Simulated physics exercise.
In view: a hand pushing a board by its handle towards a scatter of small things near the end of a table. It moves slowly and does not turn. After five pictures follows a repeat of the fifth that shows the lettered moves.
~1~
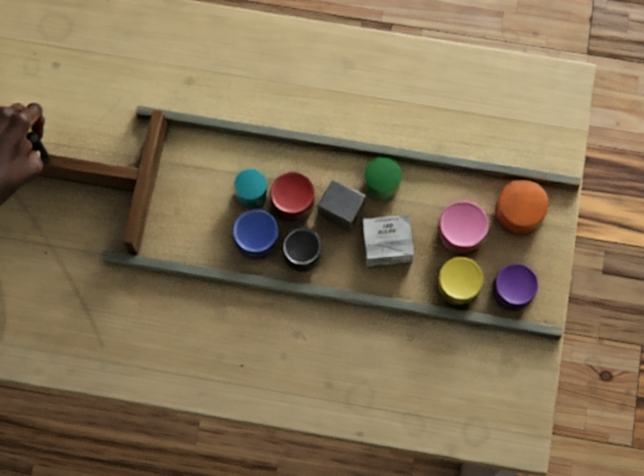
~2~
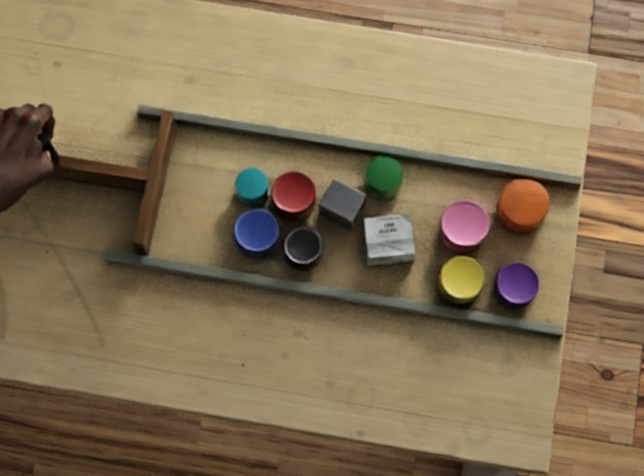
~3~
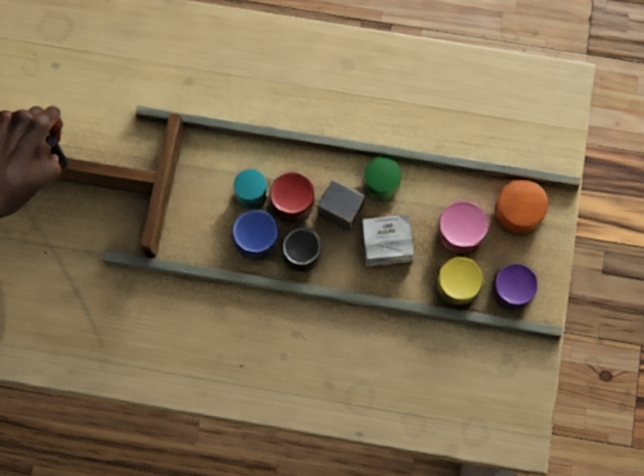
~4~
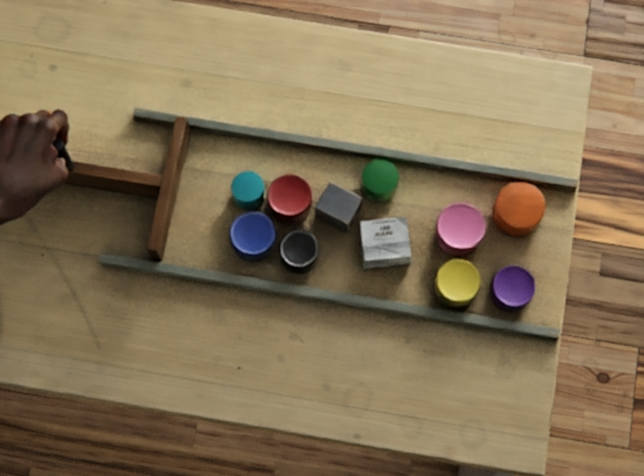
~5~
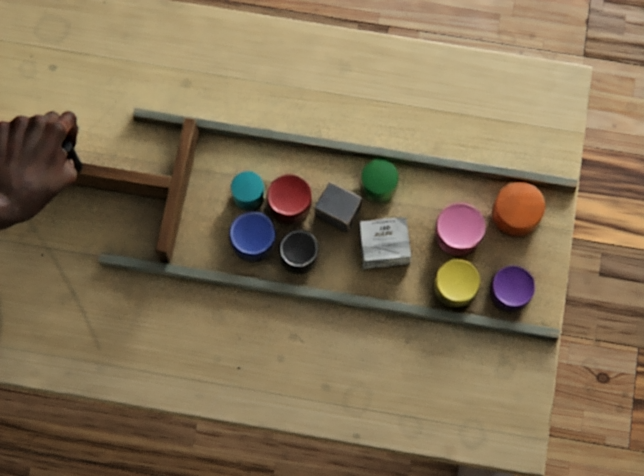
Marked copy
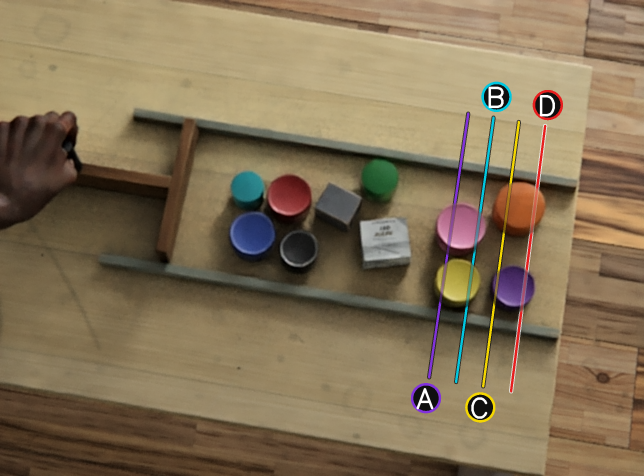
A hand slowly pushes a wooden board right, towards colourful round pots that stay still.
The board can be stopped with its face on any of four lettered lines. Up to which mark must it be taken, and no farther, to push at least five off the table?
C is the first line that does it.
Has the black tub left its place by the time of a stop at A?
By then, yes.
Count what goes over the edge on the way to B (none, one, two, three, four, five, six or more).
In all, four.
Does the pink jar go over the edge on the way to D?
By then, yes.
On the marked copy, A at (449, 241); B at (475, 246); C at (502, 250); D at (529, 254).
Taking C. A third of the way, board (291, 202); white box (417, 260); black tub (348, 268).
Two thirds of the way, board (409, 222); orange tin (554, 207); purple tub (527, 291).
When it is over, board (502, 237); orange tin over the edge; yellow tub over the edge; five fallen.
As for the rest, A drops only two; B drops only four; D drops eight, but is farther than needed.
